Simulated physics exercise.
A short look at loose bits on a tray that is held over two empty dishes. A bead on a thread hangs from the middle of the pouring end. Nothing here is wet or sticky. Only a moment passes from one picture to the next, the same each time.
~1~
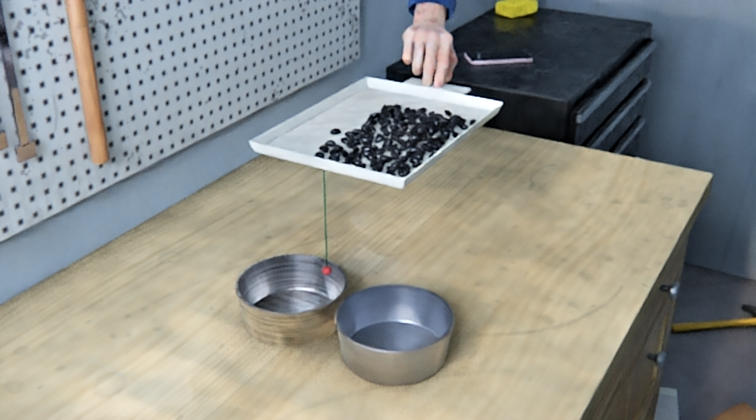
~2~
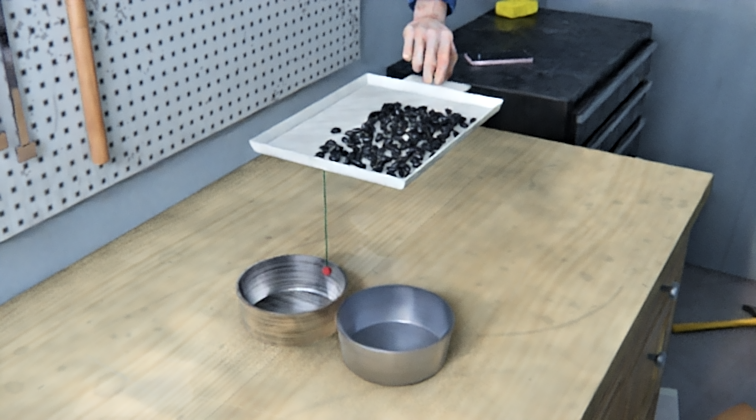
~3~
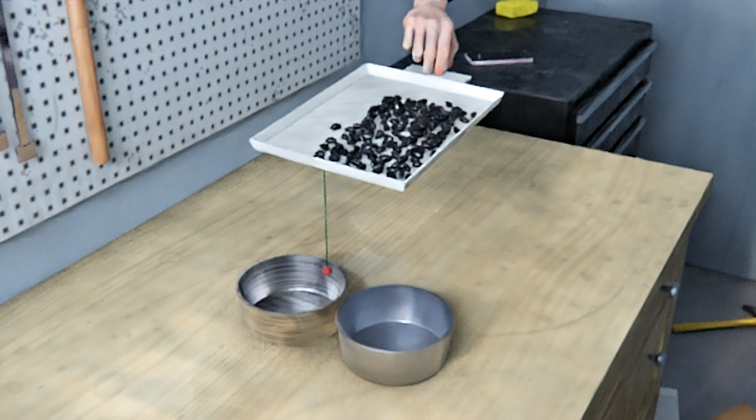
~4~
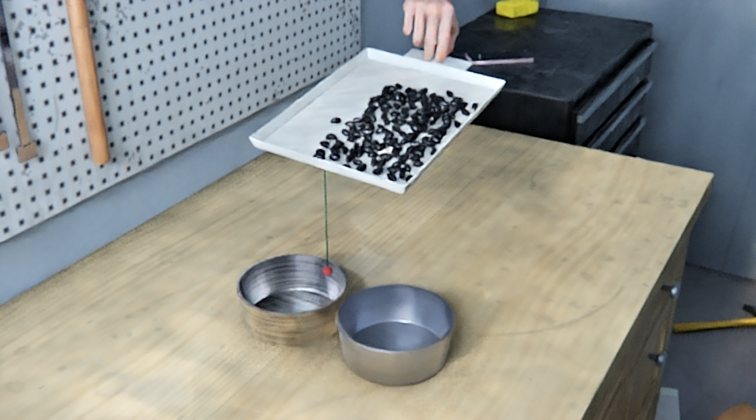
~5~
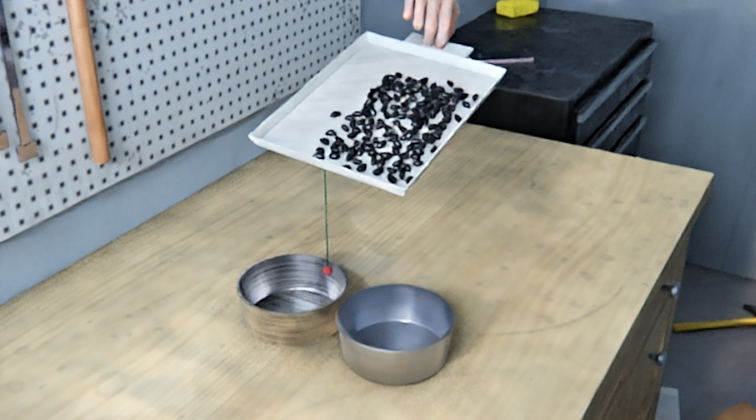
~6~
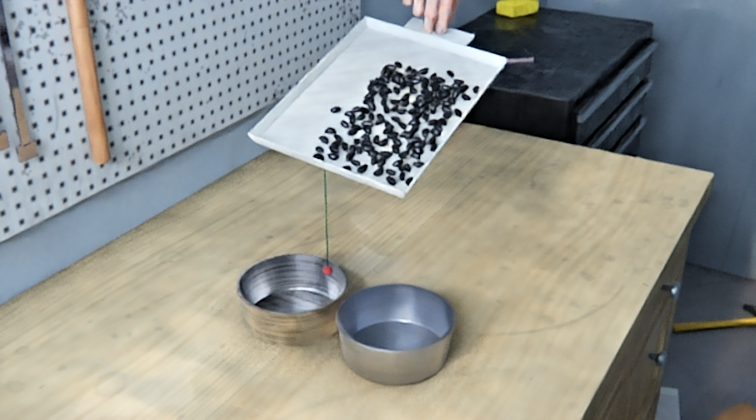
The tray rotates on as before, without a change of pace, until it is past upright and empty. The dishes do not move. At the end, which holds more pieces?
More goes to the right-hand dish.
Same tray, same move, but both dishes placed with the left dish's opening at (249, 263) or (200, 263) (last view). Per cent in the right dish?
In turn 50 and 10 in a hundred.
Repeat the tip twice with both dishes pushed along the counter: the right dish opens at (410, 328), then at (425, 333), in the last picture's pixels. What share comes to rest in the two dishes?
Roughly 90 per cent, and 80 per cent.
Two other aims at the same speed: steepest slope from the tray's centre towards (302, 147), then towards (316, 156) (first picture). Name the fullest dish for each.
At the first place the dish on the left, at the second the left-hand dish.
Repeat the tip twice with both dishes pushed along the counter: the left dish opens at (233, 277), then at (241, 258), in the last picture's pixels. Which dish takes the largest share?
In turn: The dish on the right; the right-hand dish.
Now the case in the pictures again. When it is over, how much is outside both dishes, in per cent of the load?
About 10 per cent.
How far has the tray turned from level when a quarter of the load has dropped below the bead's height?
Roughly 105°.
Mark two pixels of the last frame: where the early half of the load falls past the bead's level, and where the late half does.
The first part at (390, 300); the rest at (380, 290).
Soon after the last picture, tray tipped steeply; nearly all on the tray; a stray few in the air.
A little later, tray tipped right over; most on the tray; a stray few in the right dish; a stray few outside both; about a quarter in the air.
Later still, tray tipped past a quarter turn; most in the right dish; a small part in the left dish; a small part outside both.
At rest, tray tipped past a quarter turn; most in the right dish; a small part in the left dish; a small part outside both.
